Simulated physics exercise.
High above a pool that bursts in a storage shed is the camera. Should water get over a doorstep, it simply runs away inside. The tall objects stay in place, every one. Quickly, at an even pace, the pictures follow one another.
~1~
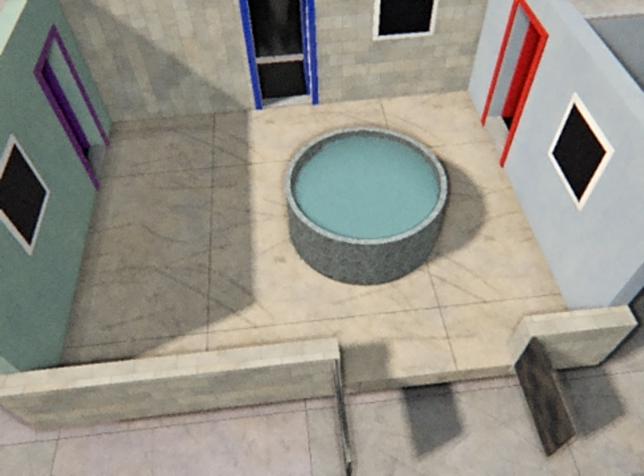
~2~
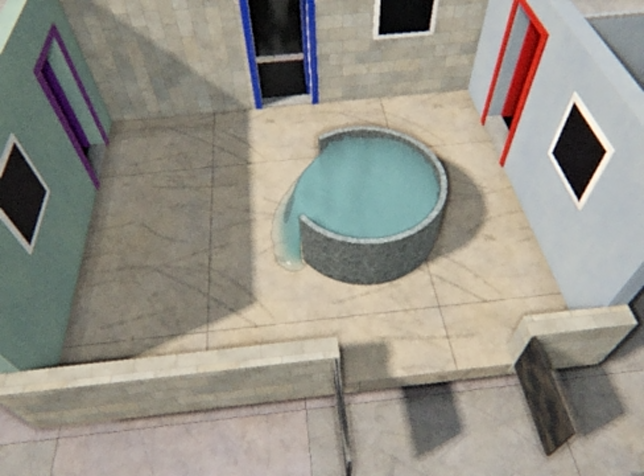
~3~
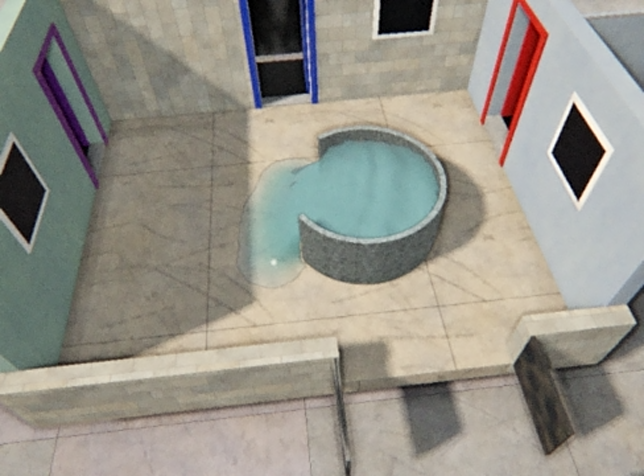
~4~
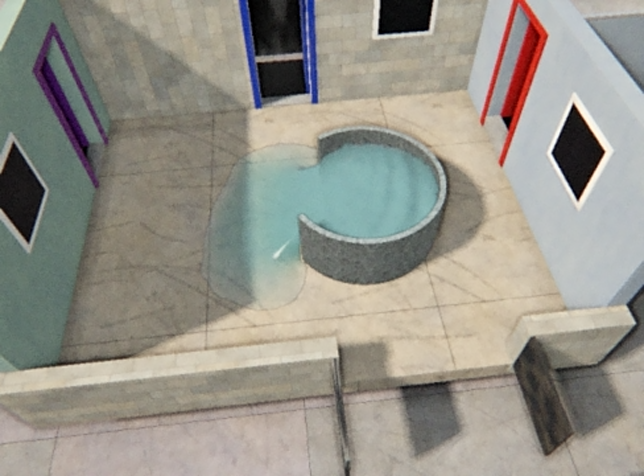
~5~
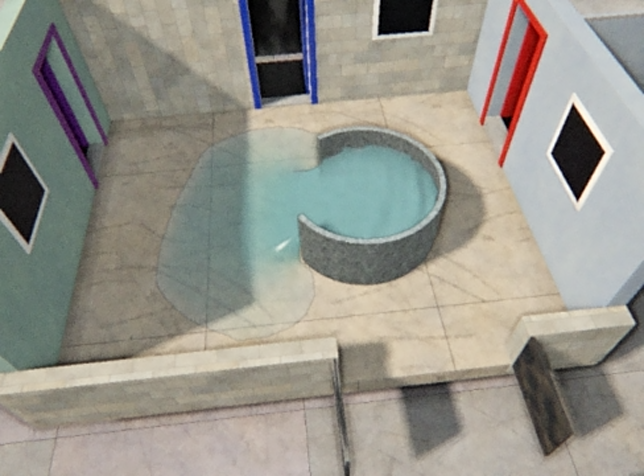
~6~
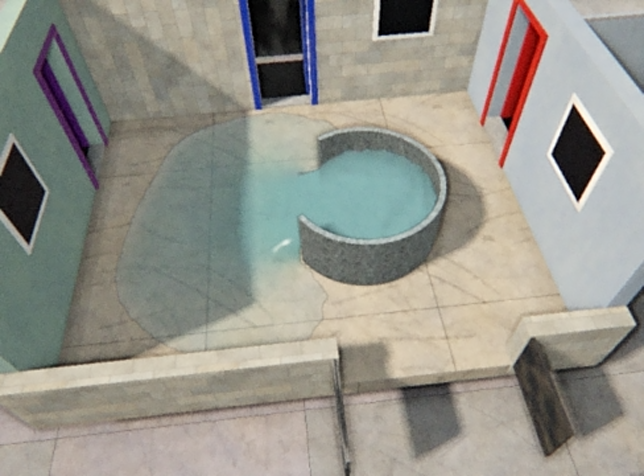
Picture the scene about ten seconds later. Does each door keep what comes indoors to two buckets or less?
The blue door lets more through; the red door keeps it there; the purple door lets more through.
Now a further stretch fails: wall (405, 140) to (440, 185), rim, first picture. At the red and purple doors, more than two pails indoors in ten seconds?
The red one crosses the line and the purple one crosses the line, I think.
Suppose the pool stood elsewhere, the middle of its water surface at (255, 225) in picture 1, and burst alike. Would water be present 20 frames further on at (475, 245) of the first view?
Outcome at that point: Left alone.
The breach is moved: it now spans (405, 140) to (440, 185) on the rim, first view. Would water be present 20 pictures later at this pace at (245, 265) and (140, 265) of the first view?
Respectively: Parched and parched.
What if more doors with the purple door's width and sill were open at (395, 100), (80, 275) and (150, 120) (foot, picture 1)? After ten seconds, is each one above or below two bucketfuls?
Going door by door: The first remains below the limit, the second runs past the limit, the third runs past the limit.
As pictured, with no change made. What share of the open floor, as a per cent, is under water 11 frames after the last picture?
About 50 per cent.
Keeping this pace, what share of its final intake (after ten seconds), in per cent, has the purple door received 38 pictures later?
Some 100 per cent.
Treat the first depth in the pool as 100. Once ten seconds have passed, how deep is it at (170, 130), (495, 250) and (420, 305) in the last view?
Going place by place: 6 %, 8 % and 4 %.
A moment on, water covers 50 % of the floor; the blue door under two buckets in, the red door not reached, the purple door over two buckets in.
Next, water covers 50 % of the floor; the blue door over two buckets in, the red door not reached, the purple door far over two buckets in.
Then, water covers 55 % of the floor; the blue door over two buckets in, the red door not reached, the purple door far over two buckets in.
Later, water covers 90 % of the floor; the blue door over two buckets in, the red door wet at the sill, nothing in, the purple door far over two buckets in.
In the end, water covers 100 % of the floor; the blue door far over two buckets in, the red door wet at the sill, nothing in, the purple door far over two buckets in.
